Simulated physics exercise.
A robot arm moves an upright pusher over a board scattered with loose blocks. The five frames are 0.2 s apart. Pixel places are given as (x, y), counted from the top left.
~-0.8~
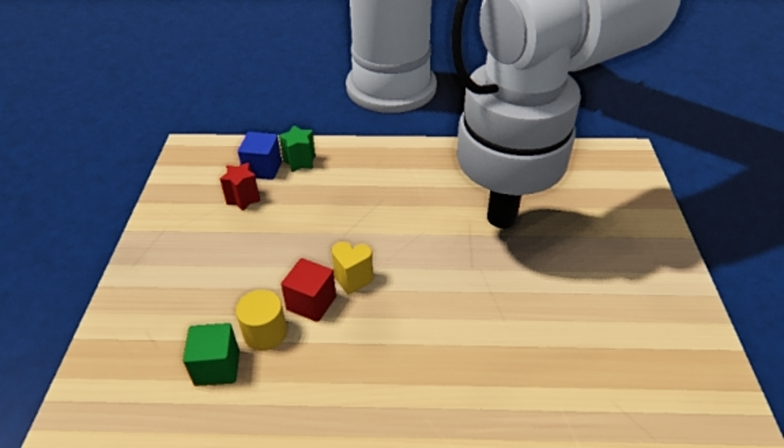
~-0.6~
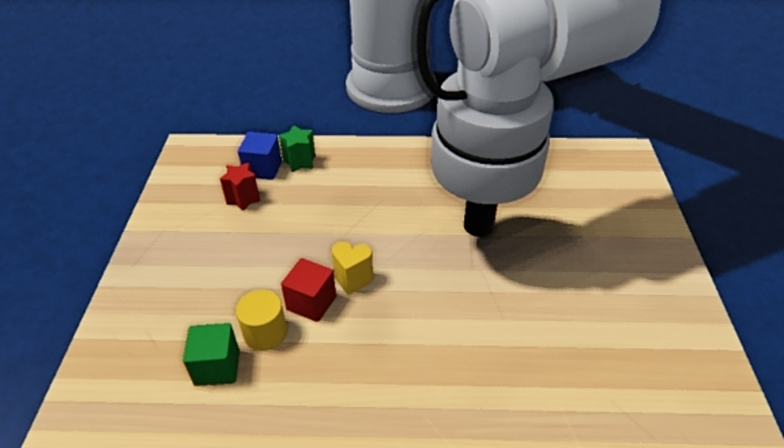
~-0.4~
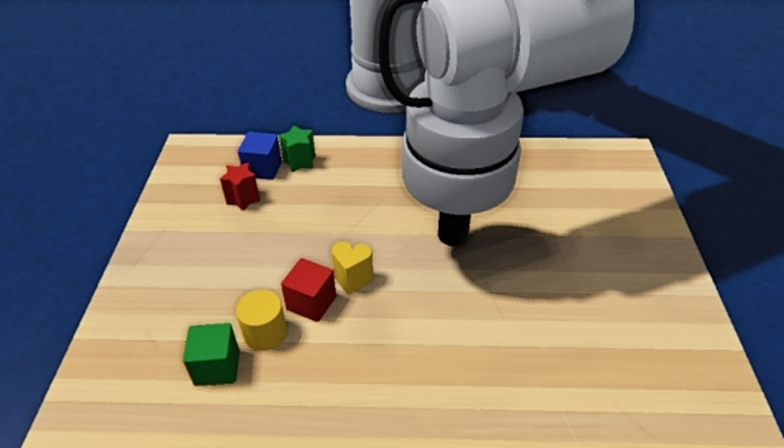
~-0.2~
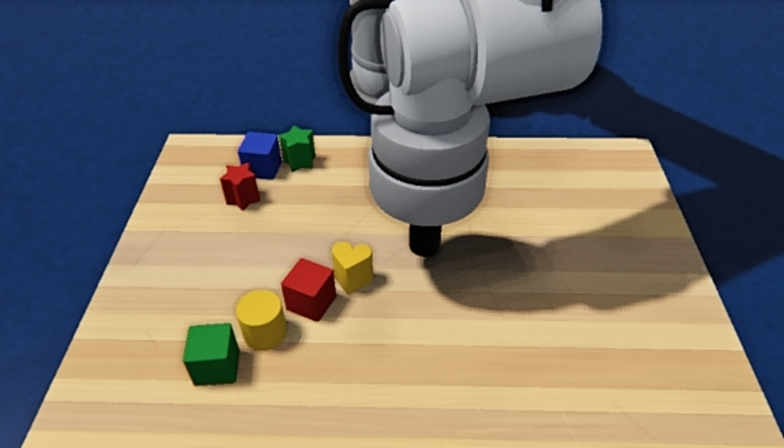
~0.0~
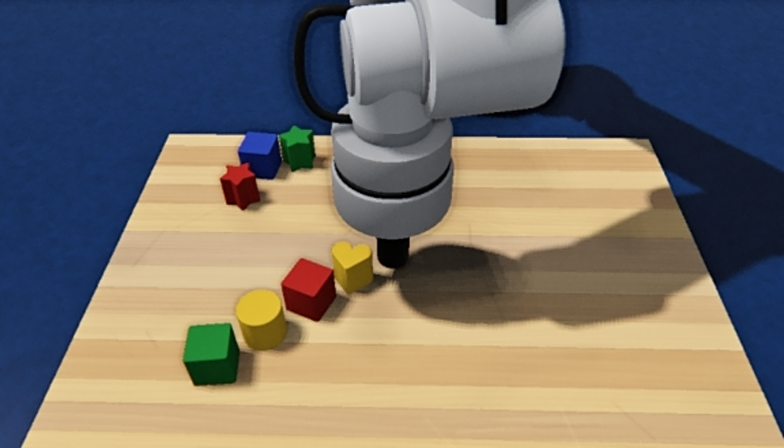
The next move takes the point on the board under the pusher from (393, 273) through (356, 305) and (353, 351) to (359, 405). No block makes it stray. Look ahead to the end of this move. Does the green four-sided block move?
I believe not.
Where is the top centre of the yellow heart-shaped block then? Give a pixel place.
It is at (323, 263).
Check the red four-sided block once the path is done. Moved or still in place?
That block is going to get moved.
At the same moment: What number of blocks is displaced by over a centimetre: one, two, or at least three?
It should be two, as far as I can tell.
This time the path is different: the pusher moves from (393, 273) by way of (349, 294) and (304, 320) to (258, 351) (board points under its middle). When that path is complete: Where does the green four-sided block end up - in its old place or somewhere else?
The green four-sided block moves.
What follows on the original path. One third of the way, pusher (355, 289); yellow cylinder (255, 308); red four-sided block (287, 281); yellow heart-shaped block (323, 263), turned 60° clockwise.
Two thirds of the way, pusher (352, 336); yellow cylinder (255, 308); red four-sided block (287, 281); yellow heart-shaped block (323, 263), turned 60° clockwise.
At the end, pusher (357, 391); green four-sided block not moved; yellow cylinder (255, 308); red four-sided block (287, 281); yellow heart-shaped block (323, 263), turned 60° clockwise.
